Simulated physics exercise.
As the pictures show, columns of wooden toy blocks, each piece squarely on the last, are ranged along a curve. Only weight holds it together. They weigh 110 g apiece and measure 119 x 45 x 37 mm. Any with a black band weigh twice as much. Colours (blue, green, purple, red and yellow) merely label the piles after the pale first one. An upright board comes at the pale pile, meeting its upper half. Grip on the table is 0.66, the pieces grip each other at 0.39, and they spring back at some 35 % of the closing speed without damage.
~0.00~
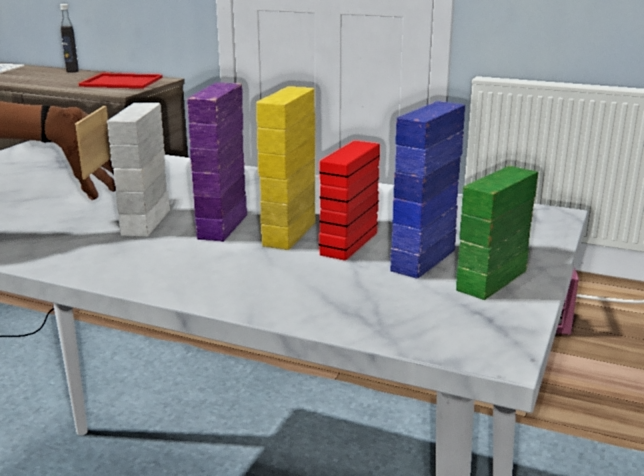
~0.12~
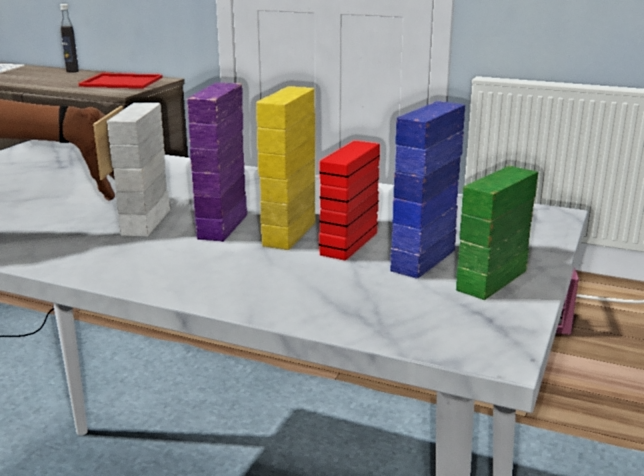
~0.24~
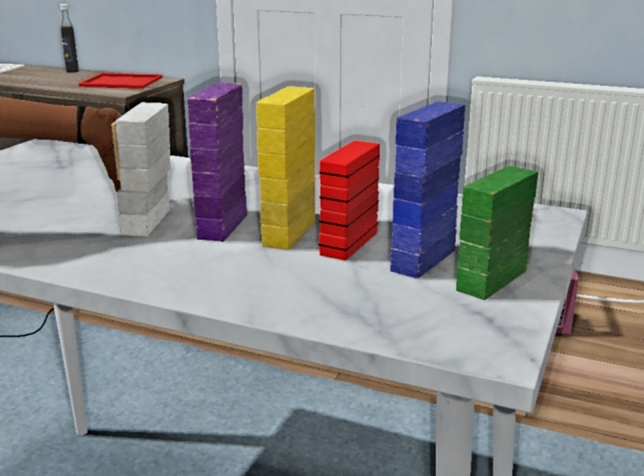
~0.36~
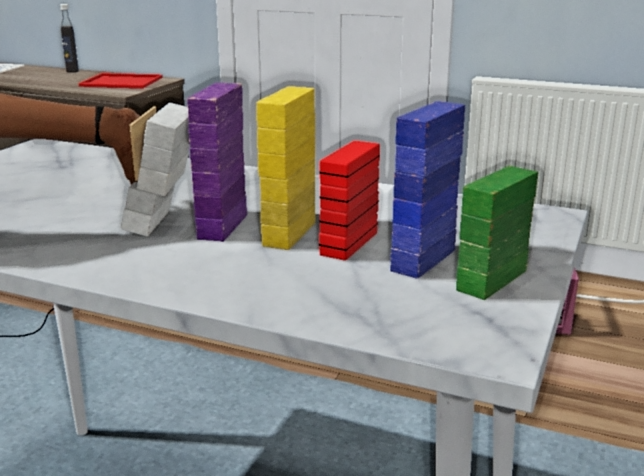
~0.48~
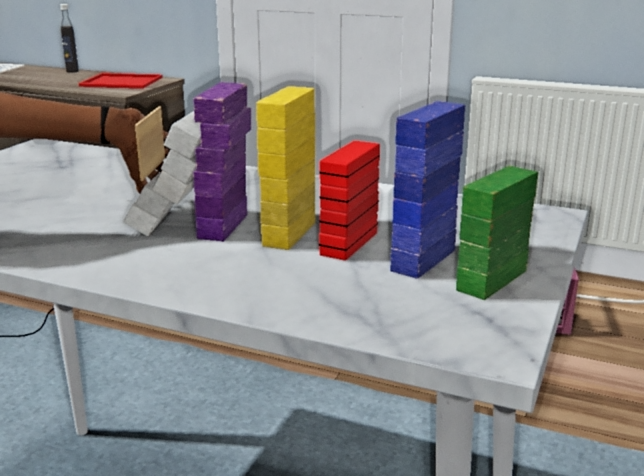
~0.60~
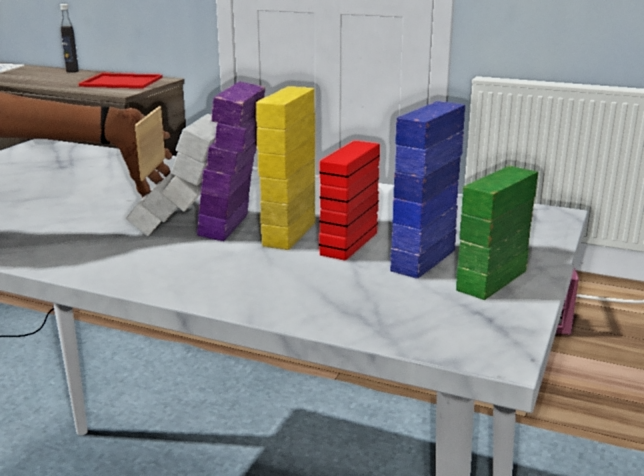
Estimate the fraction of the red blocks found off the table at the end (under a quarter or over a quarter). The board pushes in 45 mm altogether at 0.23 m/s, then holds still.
Under a quarter of them.
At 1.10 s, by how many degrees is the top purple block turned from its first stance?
Some 40°.
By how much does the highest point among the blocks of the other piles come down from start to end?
Roughly 10 cm.
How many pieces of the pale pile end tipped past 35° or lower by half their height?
5 of them.
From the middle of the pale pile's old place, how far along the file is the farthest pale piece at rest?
About 18 cm.
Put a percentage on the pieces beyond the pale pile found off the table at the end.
Near 25 per cent.
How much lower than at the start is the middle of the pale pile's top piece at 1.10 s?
About 8 cm.
After 1.10 s, 5 of the pale pile down; none of the 4 red blocks off the table (0 of 26 in all colours); top red block leaning 20°; top yellow block leaning 39°, 39 mm lower.
After 1.84 s, 5 of the pale pile down; none of the 4 red blocks off the table (4 of 26 in all colours); top red block leaning 42°, 7 cm lower; top blue block upside down.
By the end (2.5 s), 5 of the pale pile down; none of the 4 red blocks off the table (6 of 26 in all colours); top red block leaning 42°, 7 cm lower; top green block upside down. That is 0 per cent. As the last picture would show them, middles, top red block near (456, 225).
